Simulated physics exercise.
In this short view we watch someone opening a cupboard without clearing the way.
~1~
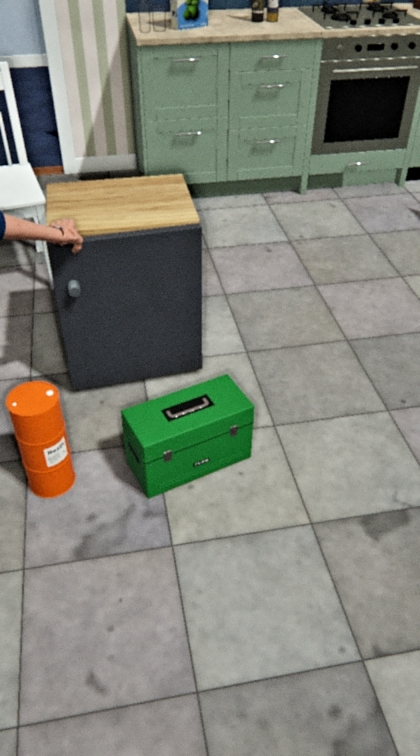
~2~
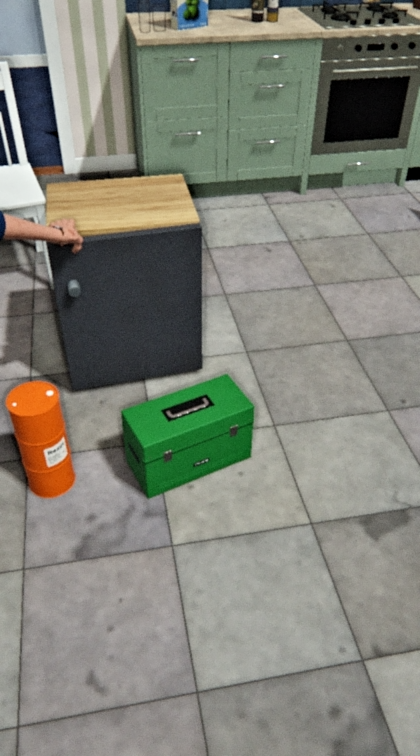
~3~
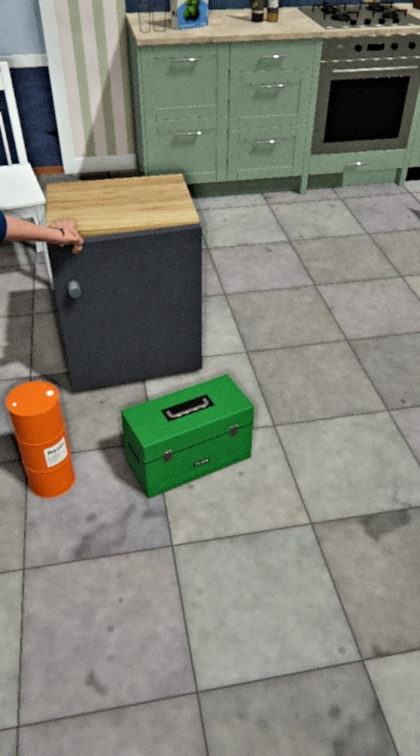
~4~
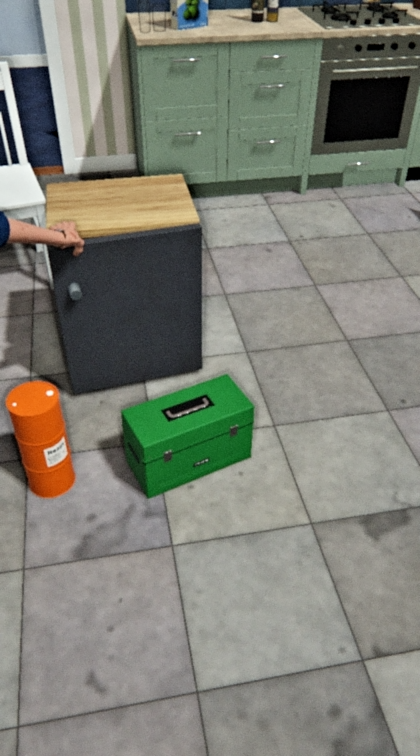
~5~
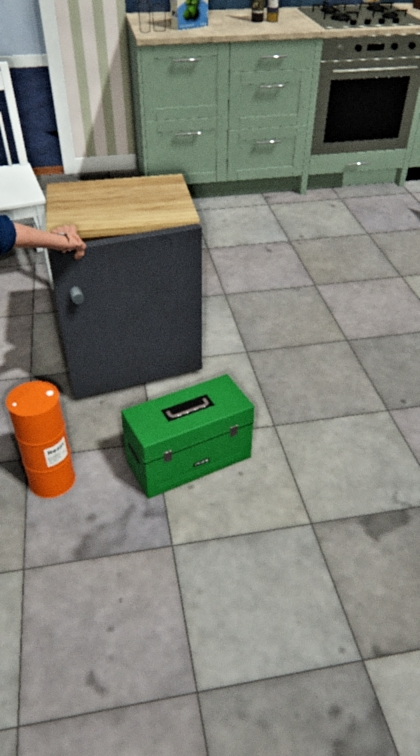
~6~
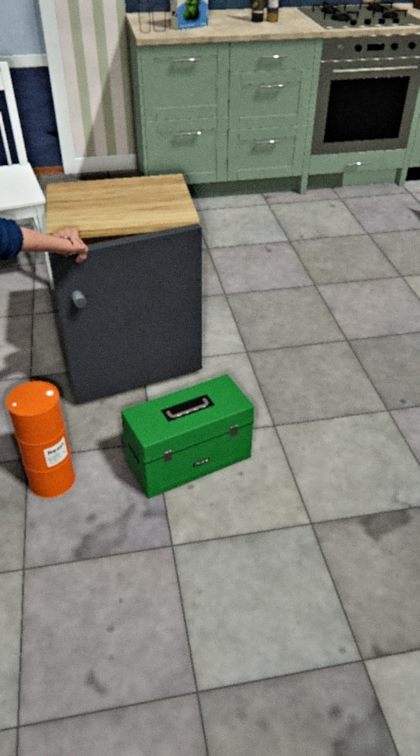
A hand slowly pulling a dark cupboard door slightly open, with an orange canister and green toolbox standing still on the tiled floor.
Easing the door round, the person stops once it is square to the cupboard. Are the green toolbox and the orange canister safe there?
In the end the green toolbox gets shoved and the orange canister stays untouched.
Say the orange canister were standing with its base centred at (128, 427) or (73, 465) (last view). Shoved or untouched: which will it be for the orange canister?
Well, the first time it gets pushed, and the second time it avoids any hit.
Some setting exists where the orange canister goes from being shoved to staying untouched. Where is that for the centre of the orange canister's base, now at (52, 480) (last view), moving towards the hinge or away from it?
The switch happens near (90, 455).
Then, 1.66 s later than the last frame, door 65° open; green toolbox shifted a little near (203, 445); orange canister at rest near (43, 442).
When it is over, the green toolbox is pushed along, near (250, 461); the orange canister remains where it is, near (43, 442).
